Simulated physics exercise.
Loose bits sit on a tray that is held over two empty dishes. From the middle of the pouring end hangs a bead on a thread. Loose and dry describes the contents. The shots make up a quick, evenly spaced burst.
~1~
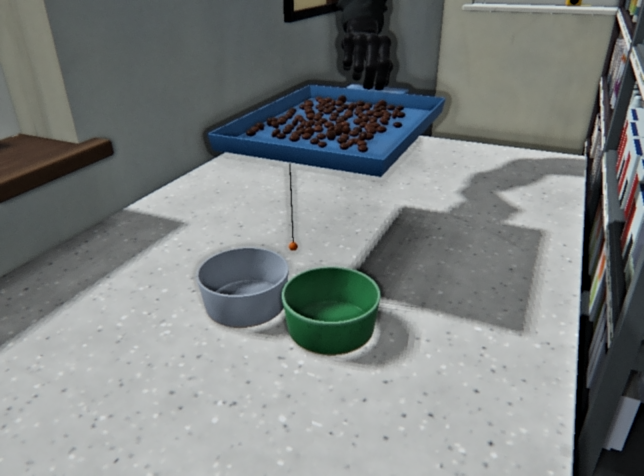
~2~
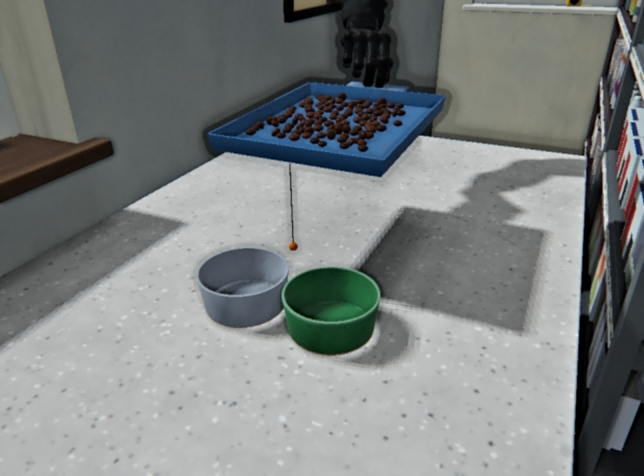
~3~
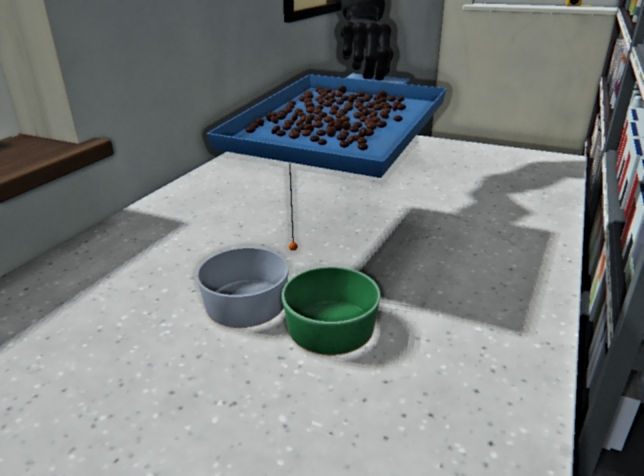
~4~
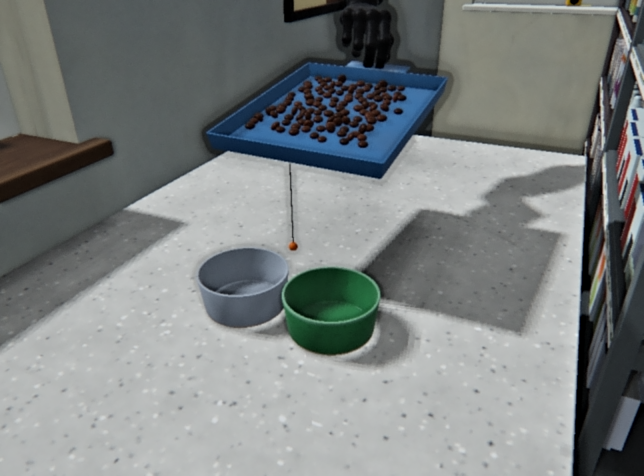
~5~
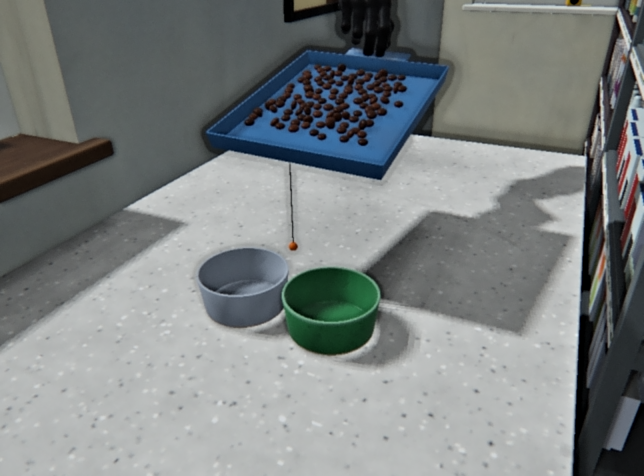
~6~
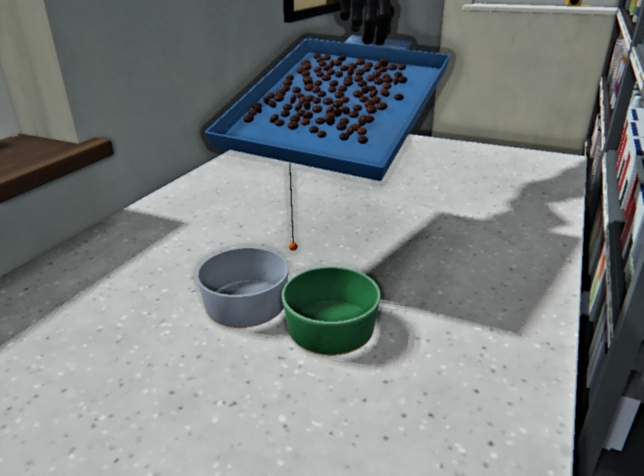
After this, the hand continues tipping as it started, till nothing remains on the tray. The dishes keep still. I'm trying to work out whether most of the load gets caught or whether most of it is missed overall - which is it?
Most of it gets caught.
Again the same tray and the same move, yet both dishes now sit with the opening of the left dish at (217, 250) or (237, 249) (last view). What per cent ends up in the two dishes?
Some 50 percent in the first case, 40 percent in the second.
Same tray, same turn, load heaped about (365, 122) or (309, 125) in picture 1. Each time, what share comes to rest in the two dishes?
Close to 90 per cent, followed by close to 90 per cent.
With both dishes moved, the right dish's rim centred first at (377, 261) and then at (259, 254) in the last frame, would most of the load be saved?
First place: Short of half; second place: Short of half.
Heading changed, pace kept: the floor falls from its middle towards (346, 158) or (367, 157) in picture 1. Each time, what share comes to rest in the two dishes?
About 60 % and about 20 %.
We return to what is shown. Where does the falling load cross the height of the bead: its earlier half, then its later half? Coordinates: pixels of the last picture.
Around (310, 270) at first; around (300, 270) after that.
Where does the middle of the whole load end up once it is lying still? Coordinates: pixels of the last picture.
Resting centre, last frame: Roughly (317, 319).
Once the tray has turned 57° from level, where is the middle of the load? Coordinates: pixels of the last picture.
The load is centred about (312, 143).
Soon after the last picture, tray tipped steeply; nearly all on the tray; a stray few in the air.
A little later, tray tipped right over; about two thirds on the tray; about a quarter in the right dish; a small part in the left dish; a stray few outside both; a small part in the air.
Later still, tray tipped past a quarter turn; about two thirds in the right dish; about a quarter in the left dish; a small part outside both.
At rest, tray tipped past a quarter turn; about two thirds in the right dish; about a quarter in the left dish; a small part outside both.
